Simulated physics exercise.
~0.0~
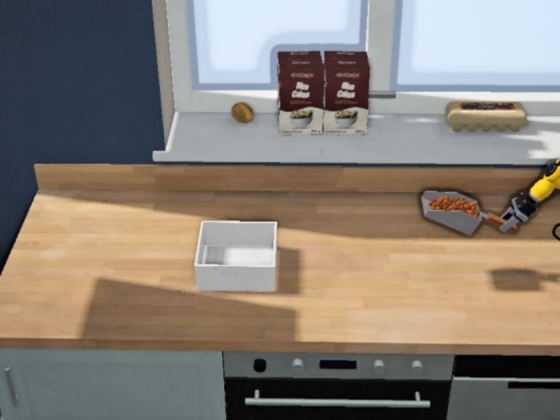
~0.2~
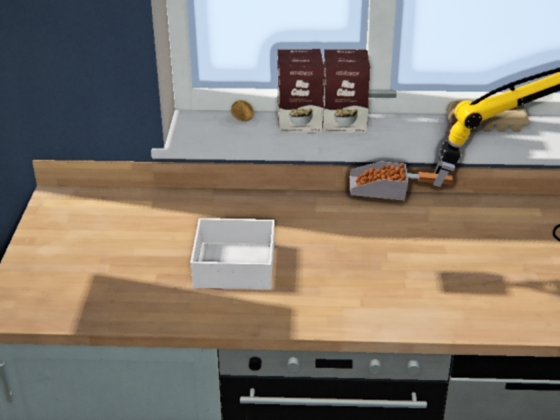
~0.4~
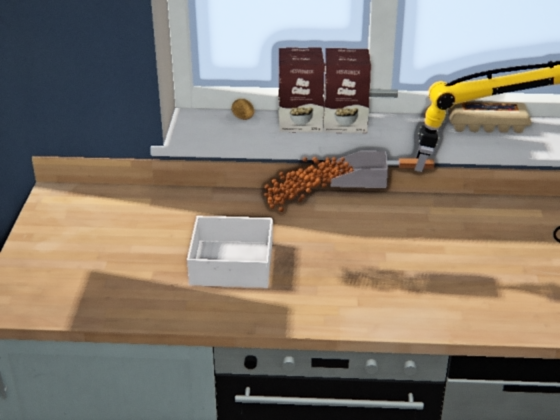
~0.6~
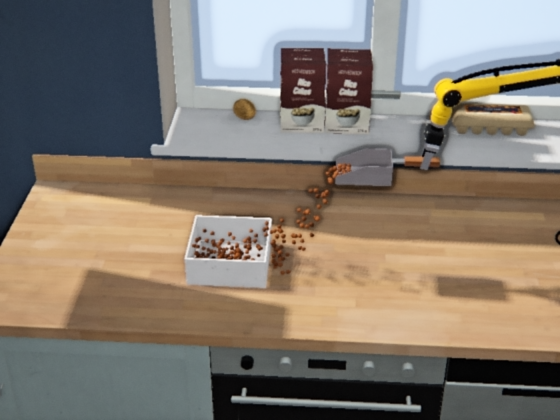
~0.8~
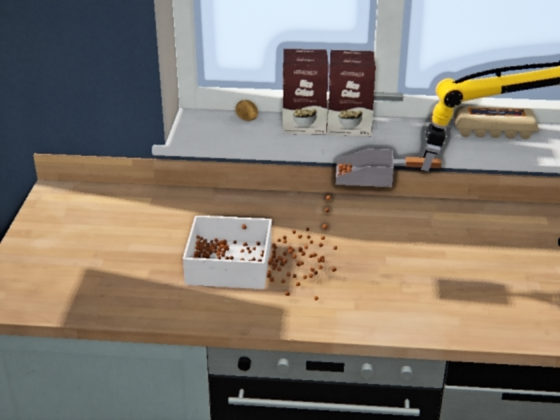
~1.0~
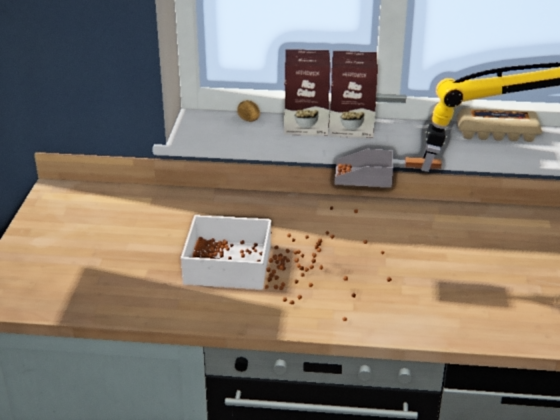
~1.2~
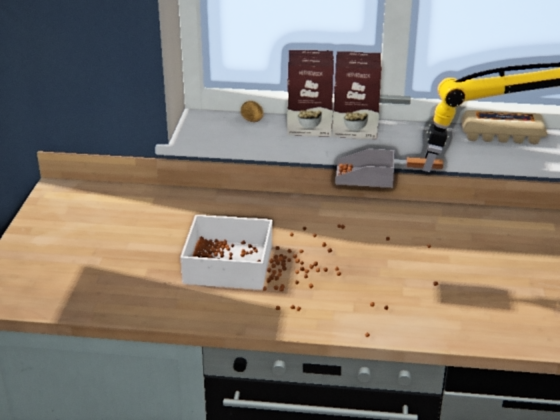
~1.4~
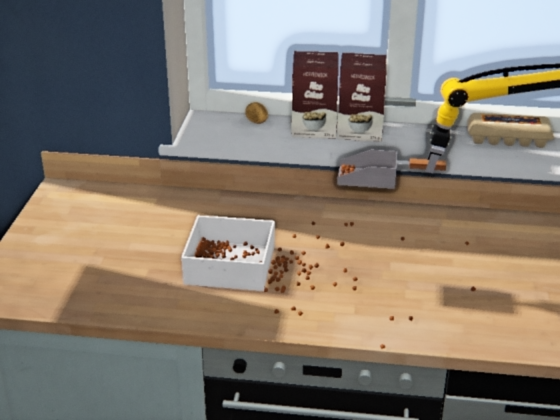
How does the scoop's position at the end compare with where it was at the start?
At the end the scoop is further left and higher up in view than at the start, held still near the window sill.
Yellow robot arm swinging a scoop left, flinging brown nuts into a white box and scattering others across the wooden counter.
